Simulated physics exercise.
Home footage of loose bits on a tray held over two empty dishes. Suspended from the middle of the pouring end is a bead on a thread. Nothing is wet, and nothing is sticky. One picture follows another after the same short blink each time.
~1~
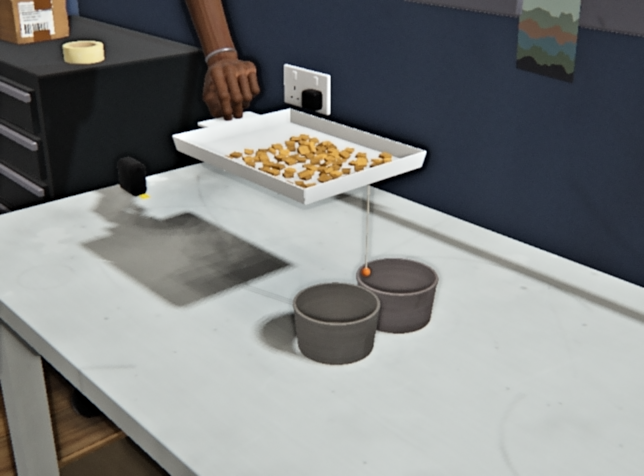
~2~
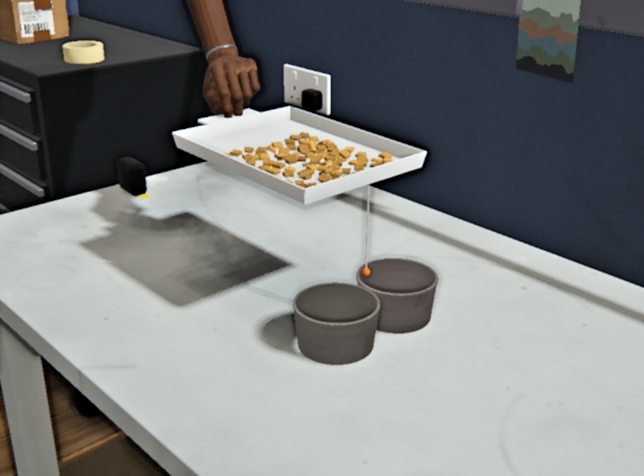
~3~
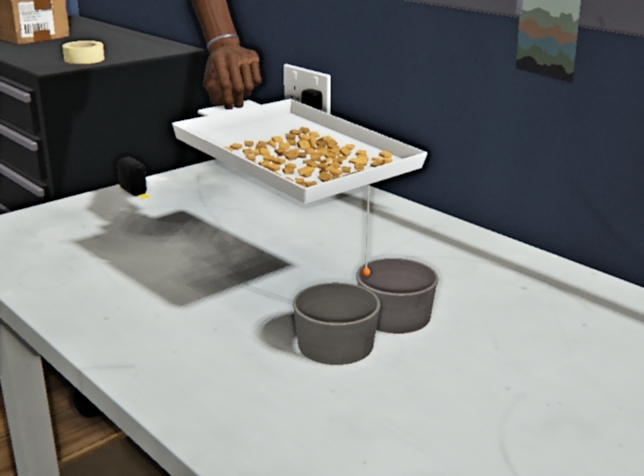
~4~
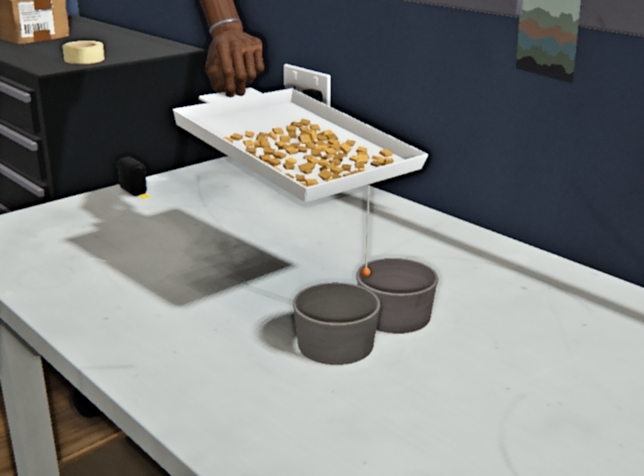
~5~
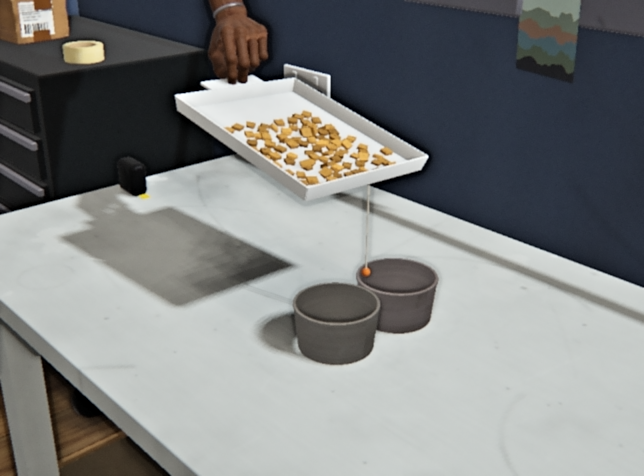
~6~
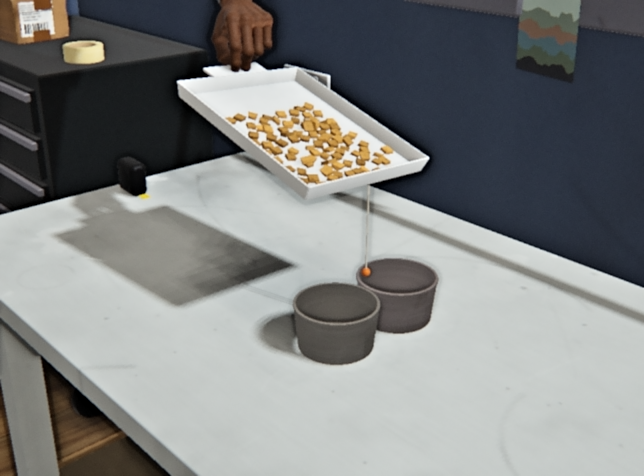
The video shows a hand holding a white tray of small golden-brown pieces above two empty dark dishes, with an orange bead hanging on a thread. The hand then gradually raises the tray's far end, increasing its slant.
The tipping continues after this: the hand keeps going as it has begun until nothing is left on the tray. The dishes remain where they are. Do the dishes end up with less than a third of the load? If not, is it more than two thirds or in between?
No, in between.
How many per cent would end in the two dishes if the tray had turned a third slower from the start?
It would be close to 50 per cent.
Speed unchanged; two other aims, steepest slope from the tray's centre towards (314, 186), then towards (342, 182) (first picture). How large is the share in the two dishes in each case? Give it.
So it's 90 percent with the first slope and 50 percent with the other.
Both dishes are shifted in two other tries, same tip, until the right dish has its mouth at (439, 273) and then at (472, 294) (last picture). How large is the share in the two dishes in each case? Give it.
In order: 90 percent and 30 percent.
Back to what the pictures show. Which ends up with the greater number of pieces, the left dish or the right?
The one you want is the right-placed one.
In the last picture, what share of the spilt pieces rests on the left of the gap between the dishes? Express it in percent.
Near 10 in a hundred.
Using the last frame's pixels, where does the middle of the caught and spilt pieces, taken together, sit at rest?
Near pixel (419, 328).
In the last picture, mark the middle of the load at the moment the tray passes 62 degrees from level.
The middle of the pieces lands at roughly (367, 152).
Shortly afterwards, tray tipped steeply; all but a few on the tray; only a few in the air.
Next, tray tipped past a quarter turn; the bulk on the tray; only a few in the right dish; a little outside both; a little in the air.
Some moments later, tray tipped past a quarter turn; only a few in the left dish; near a third in the right dish; near half outside both.
In the end, tray tipped past a quarter turn; only a few in the left dish; near a third in the right dish; near half outside both.
